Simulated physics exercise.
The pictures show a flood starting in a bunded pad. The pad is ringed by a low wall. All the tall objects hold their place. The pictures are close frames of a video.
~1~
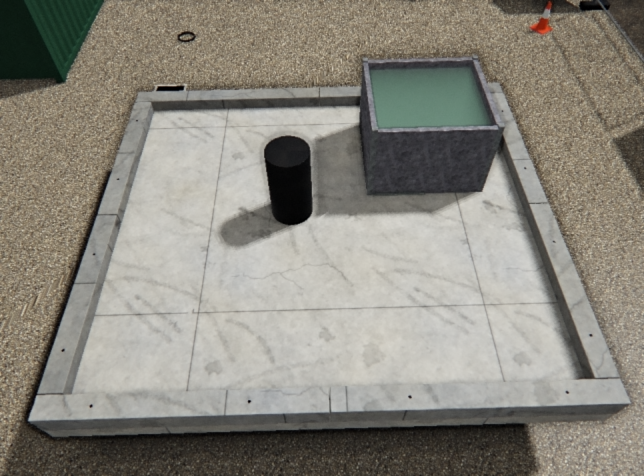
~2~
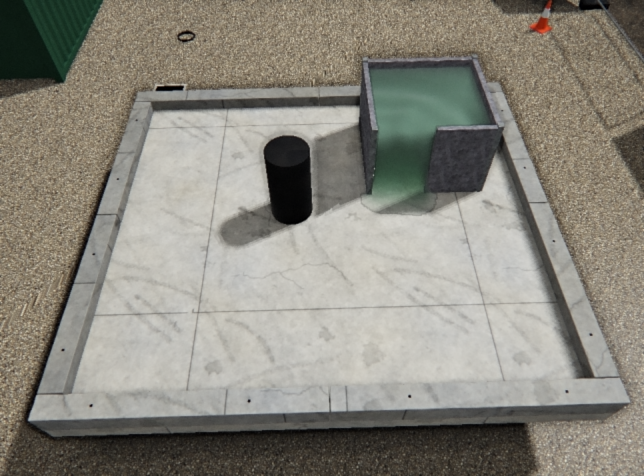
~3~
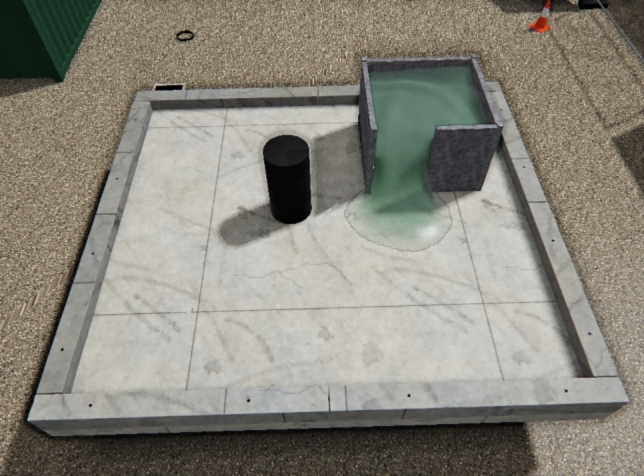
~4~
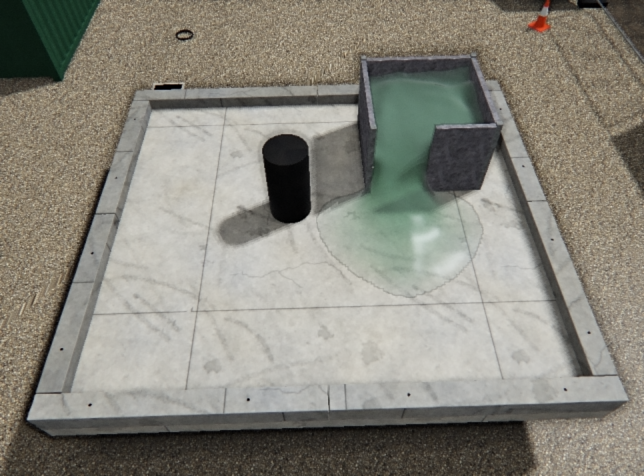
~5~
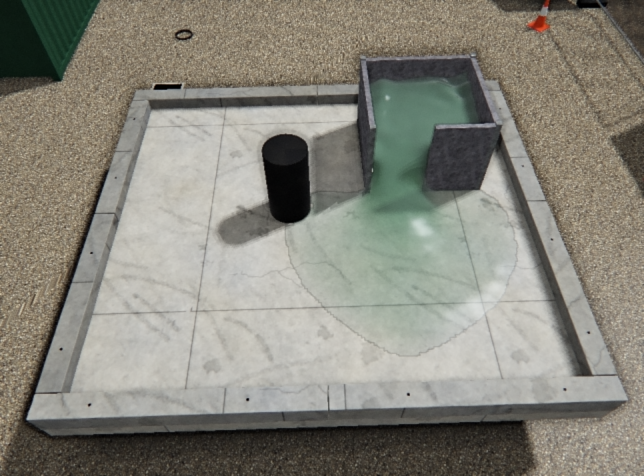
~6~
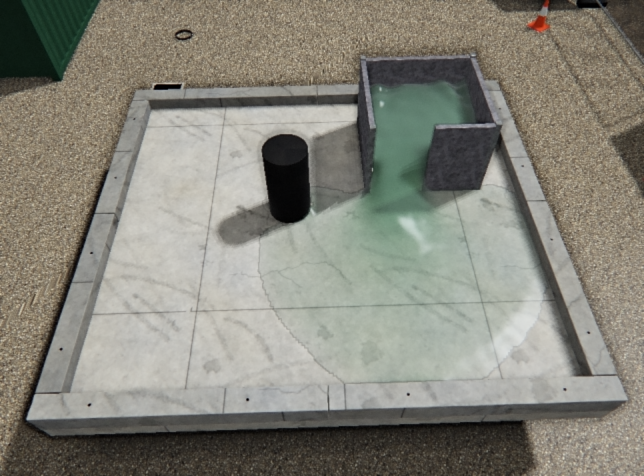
We see a square stone tank of green water on a walled pale pad beside a black cylinder; part of its front wall disappears, and water pours through the gap, spreading forward and sideways across the tiles.
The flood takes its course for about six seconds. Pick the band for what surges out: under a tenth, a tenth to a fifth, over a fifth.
Over the wall goes between a tenth and a fifth.
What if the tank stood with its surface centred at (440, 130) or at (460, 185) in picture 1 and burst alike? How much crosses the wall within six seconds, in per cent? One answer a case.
Near 20 and 34 in a hundred.
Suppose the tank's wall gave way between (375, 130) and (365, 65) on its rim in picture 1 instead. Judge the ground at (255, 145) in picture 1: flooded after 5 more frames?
Verdict: Flooded.
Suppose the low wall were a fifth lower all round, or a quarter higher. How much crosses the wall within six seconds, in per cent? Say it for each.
About 24 and 8 per cent.
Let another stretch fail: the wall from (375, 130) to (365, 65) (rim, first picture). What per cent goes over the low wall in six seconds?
About 28 per cent.
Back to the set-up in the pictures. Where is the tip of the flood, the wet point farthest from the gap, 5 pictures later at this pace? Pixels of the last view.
Around (109, 396).
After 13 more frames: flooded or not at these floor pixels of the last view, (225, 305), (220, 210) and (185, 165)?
In turn: Flooded, dry, dry.
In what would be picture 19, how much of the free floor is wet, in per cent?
Near 50 in a hundred.
A moment on, water covers 40 % of the floor; the low wall has let 0 % over.
Next, water covers 40 % of the floor; the low wall has let 1 % over.
Then, water covers 45 % of the floor; the low wall has let 12 % over.
Later, water covers 60 % of the floor; the low wall has let 15 % over.
In the end, water covers 75 % of the floor; the low wall has let 16 % over.
